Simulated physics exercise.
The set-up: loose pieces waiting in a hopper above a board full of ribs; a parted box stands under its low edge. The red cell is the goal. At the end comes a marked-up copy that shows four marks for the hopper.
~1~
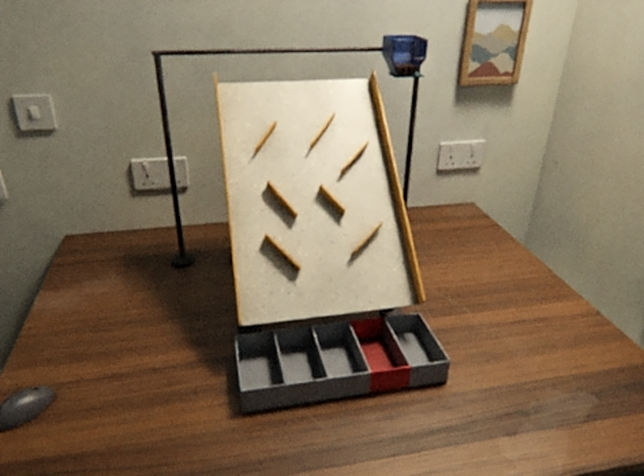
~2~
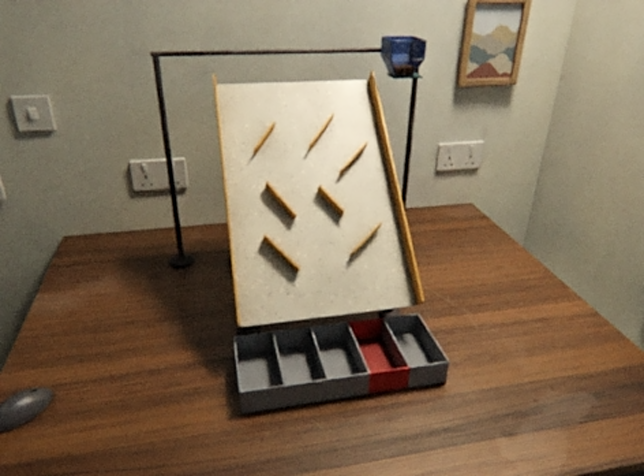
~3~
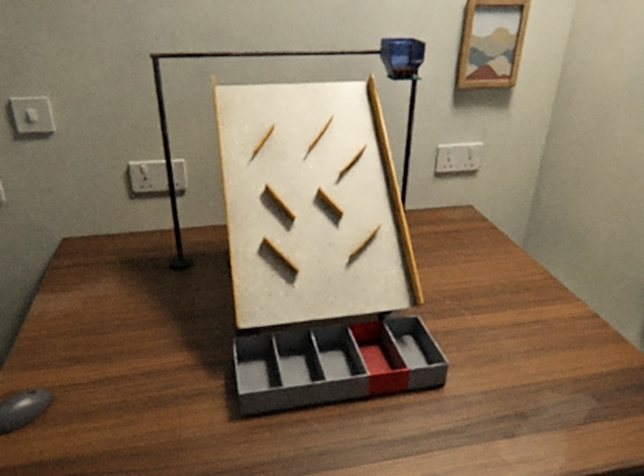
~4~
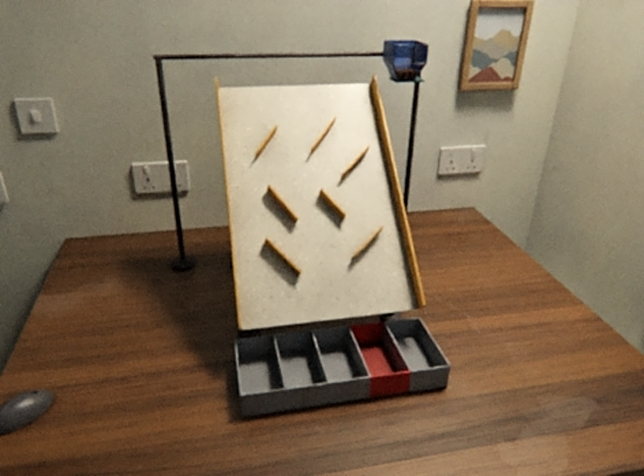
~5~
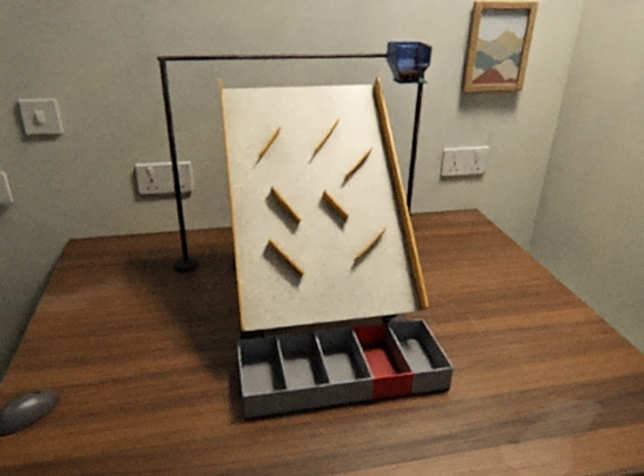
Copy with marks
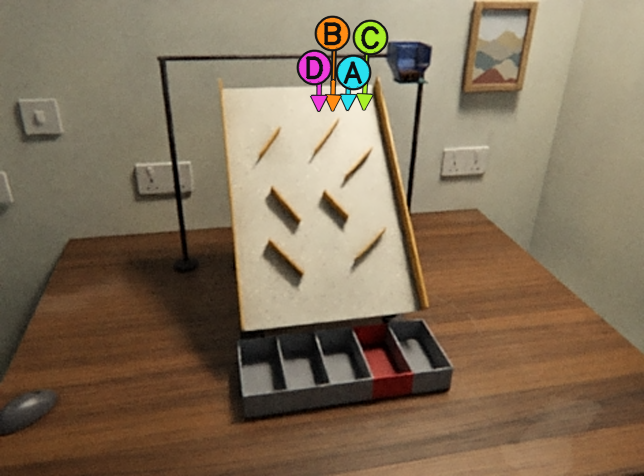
A tilted ribbed board stands above a parted box while the view shifts slightly.
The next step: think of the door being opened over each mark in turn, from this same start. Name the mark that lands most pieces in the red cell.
Go for D.
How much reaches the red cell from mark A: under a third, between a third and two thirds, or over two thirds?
It is under a third.
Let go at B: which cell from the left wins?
It is the third one.
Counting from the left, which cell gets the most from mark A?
It is the third one.
On the marked copy, mark A meets the board at (347, 104); mark B meets the board at (332, 105); mark C meets the board at (364, 104); mark D meets the board at (318, 105).
With A, a small share in the red cell, all but a few in other cells.
With B, a small share in the red cell, the bulk in other cells.
With C, a small share in the red cell, the bulk in other cells, a small share outside the box.
With D, close to a third in the red cell, close to half in other cells, a small share outside the box.
